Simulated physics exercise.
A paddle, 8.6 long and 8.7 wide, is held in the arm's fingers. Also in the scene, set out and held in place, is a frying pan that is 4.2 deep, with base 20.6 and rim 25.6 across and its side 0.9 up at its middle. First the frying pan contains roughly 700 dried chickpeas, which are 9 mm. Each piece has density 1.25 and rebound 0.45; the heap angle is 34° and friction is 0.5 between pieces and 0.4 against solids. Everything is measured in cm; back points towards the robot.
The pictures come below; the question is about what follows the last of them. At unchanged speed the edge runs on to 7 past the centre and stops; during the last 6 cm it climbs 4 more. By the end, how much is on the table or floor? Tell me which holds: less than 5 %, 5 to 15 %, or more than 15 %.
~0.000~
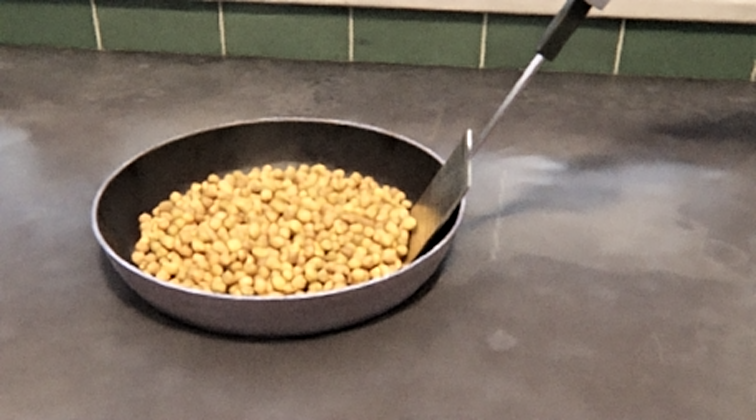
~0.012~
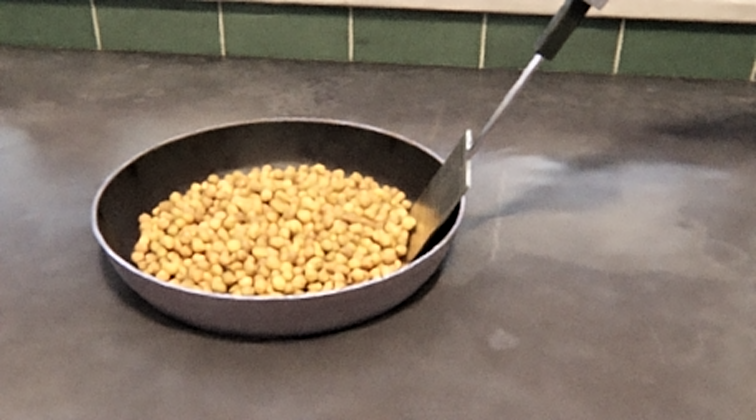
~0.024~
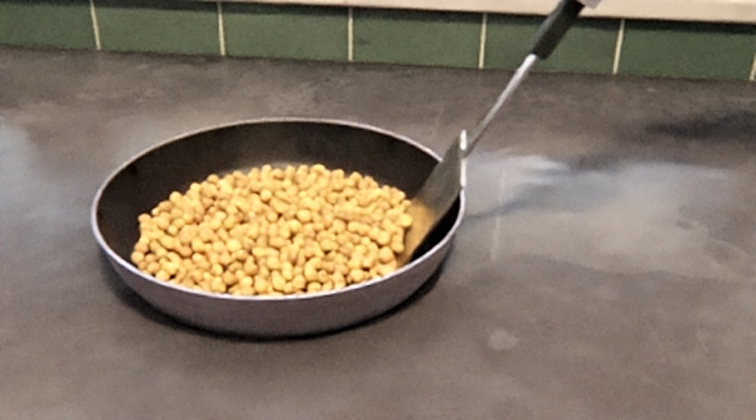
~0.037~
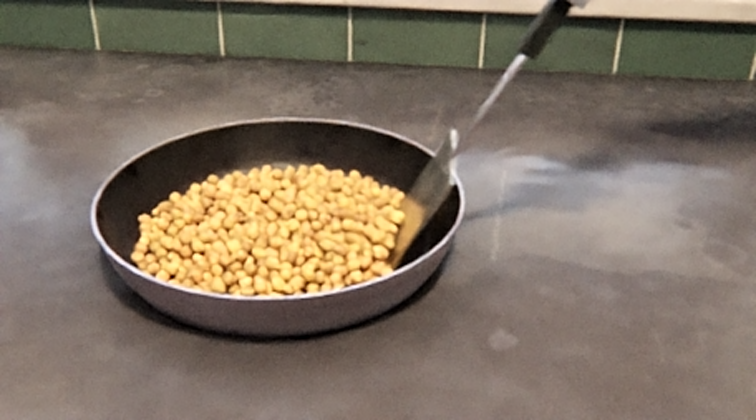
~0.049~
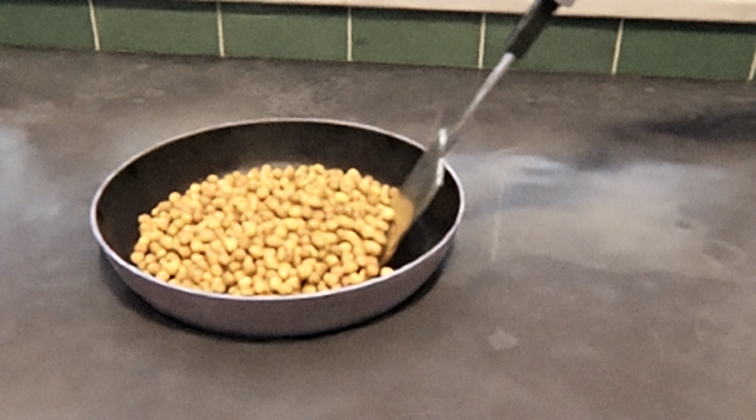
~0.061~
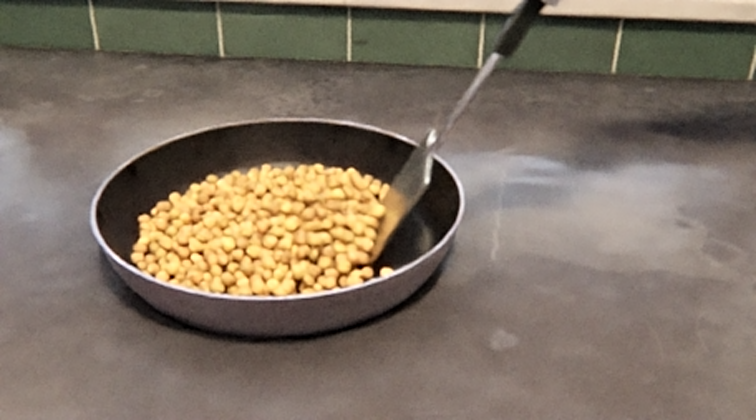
Less than 5 % holds.
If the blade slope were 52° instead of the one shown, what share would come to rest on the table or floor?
Near 0 %.
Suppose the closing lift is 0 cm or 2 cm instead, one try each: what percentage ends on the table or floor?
Close to 5 and 0 percent respectively.
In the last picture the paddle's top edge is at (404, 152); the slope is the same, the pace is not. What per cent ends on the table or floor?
Share: Roughly 10 %.
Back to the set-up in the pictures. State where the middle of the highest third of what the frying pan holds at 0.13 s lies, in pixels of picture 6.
Around (260, 219).
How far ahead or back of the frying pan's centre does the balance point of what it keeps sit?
About 4.5 cm ahead.
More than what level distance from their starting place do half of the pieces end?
4 cm.
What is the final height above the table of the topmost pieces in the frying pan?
Near 4.5 centimetres high.
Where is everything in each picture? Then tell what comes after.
In the first picture, the paddle top edge at (470, 156), sloping 61°; upper third of the load around (287, 224), from x 140 to 410, top at y 170; 702 in the frying pan.
In the second picture, the paddle top edge at (469, 156), sloping 61°; upper third of the load around (287, 224), from x 140 to 410, top at y 170.
In the third picture, the paddle top edge at (464, 155), sloping 61°; upper third of the load around (289, 224), from x 140 to 405, top at y 170.
In the fourth picture, the paddle top edge at (454, 155), sloping 61°; upper third of the load around (294, 222), from x 140 to 405, top at y 170.
In the fifth picture, the paddle top edge at (442, 154), sloping 61°; upper third of the load around (293, 221), from x 135 to 405, top at y 170.
In the sixth picture, the paddle top edge at (430, 153), sloping 61°; upper third of the load around (289, 220), from x 135 to 405, top at y 170; 702 in the frying pan.
After 0.13 s, sloping 61°, highest piece 3 above the table; 702 in the frying pan.
After 0.21 s, sloping 61°, highest piece 4 above the table; 702 in the frying pan.
After 0.44 s, sloping 61°, highest piece 4 above the table; 701 in the frying pan, 1 on the table or floor.
After 1.49 s, sloping 61°, highest piece 4 above the table; 701 in the frying pan, 1 on the table or floor.
In the end, 701 in the frying pan, 1 on the table or floor. That is 0 % on the table or floor.
